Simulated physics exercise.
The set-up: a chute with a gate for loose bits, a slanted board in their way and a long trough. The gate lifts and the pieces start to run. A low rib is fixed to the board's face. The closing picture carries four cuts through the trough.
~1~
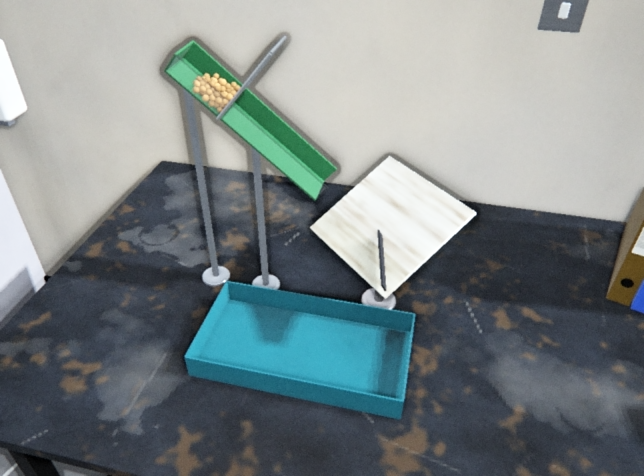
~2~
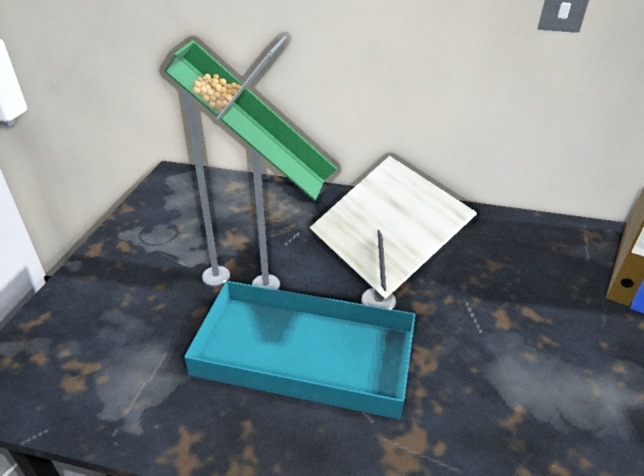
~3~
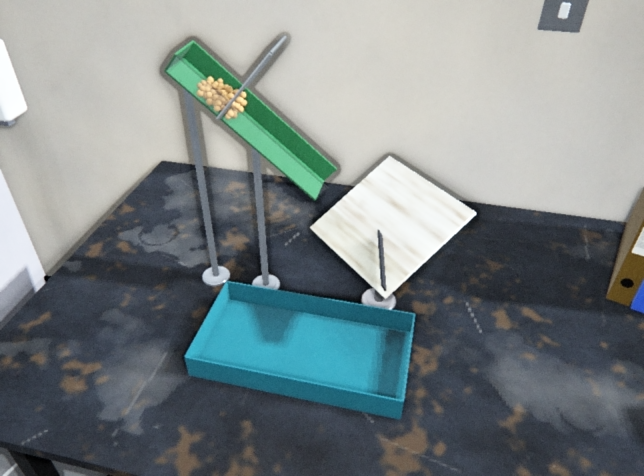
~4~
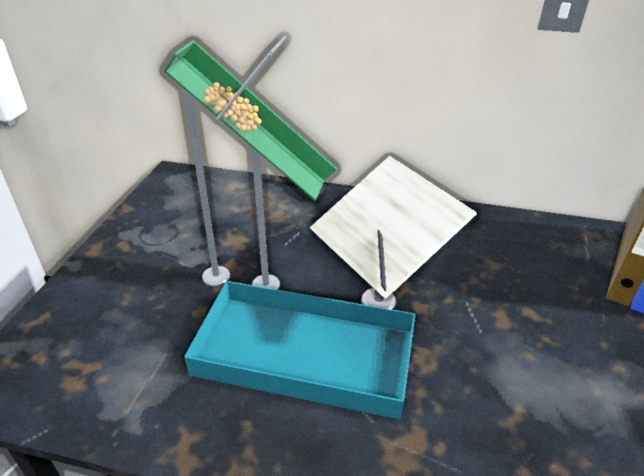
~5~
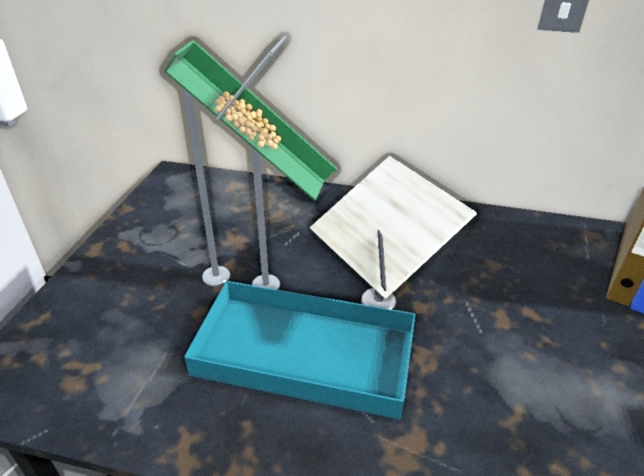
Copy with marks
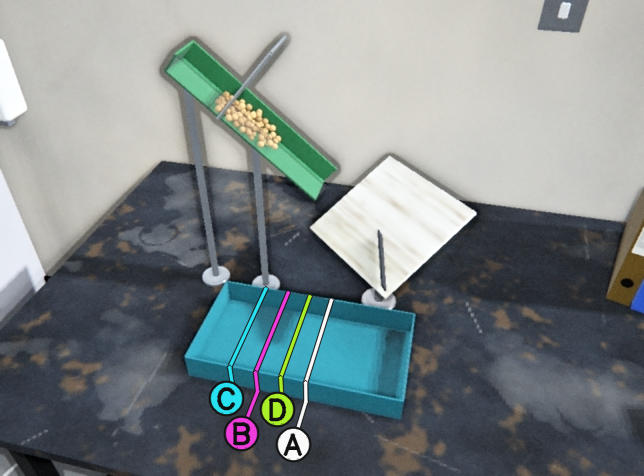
A dark, mottled tabletop against a pale wall, seen from above at an angle, holds a sloping green chute on grey posts at upper left. An empty teal trough sits in front, with a pale slanted board behind it to the right. Round tan beads bunched by the chute's grey gate slide past it and spread down the slope, while the camera stays still.
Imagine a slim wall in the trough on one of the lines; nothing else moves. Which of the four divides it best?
The answer is line A.
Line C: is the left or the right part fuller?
More lands on the right.
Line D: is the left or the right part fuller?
The right side.
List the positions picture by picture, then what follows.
In the first picture, load behind the gate at (217, 94), round wooden beads; lip of the chute at (320, 190), sloping fairly steeply.
In the second picture, middle of the board at (387, 220), tilted fairly steeply; middle of its low edge at (344, 260); of its high edge at (429, 182).
In the third picture, front corners of the trough at (185, 357) and (403, 401), empty; front of the load at (240, 110).
In the fourth picture, middle of the load at (233, 104); its front at (254, 127), about a quarter of the way to the lip; rib from (378, 229) to (382, 286).
In the fifth picture, middle of the load at (248, 119); its front at (274, 146), about half of the way to the lip.
On the marked copy, line A crosses the front rim at (305, 381); line B crosses the front rim at (255, 371); line C crosses the front rim at (230, 366); line D crosses the front rim at (280, 376).
With A, of what is caught, about a third on the left of the divider, about two thirds on the right.
With B, of what is caught, a small part on the left of the divider, most on the right.
With C, of what is caught, a stray few on the left of the divider, nearly all on the right.
With D, of what is caught, a small part on the left of the divider, most on the right.
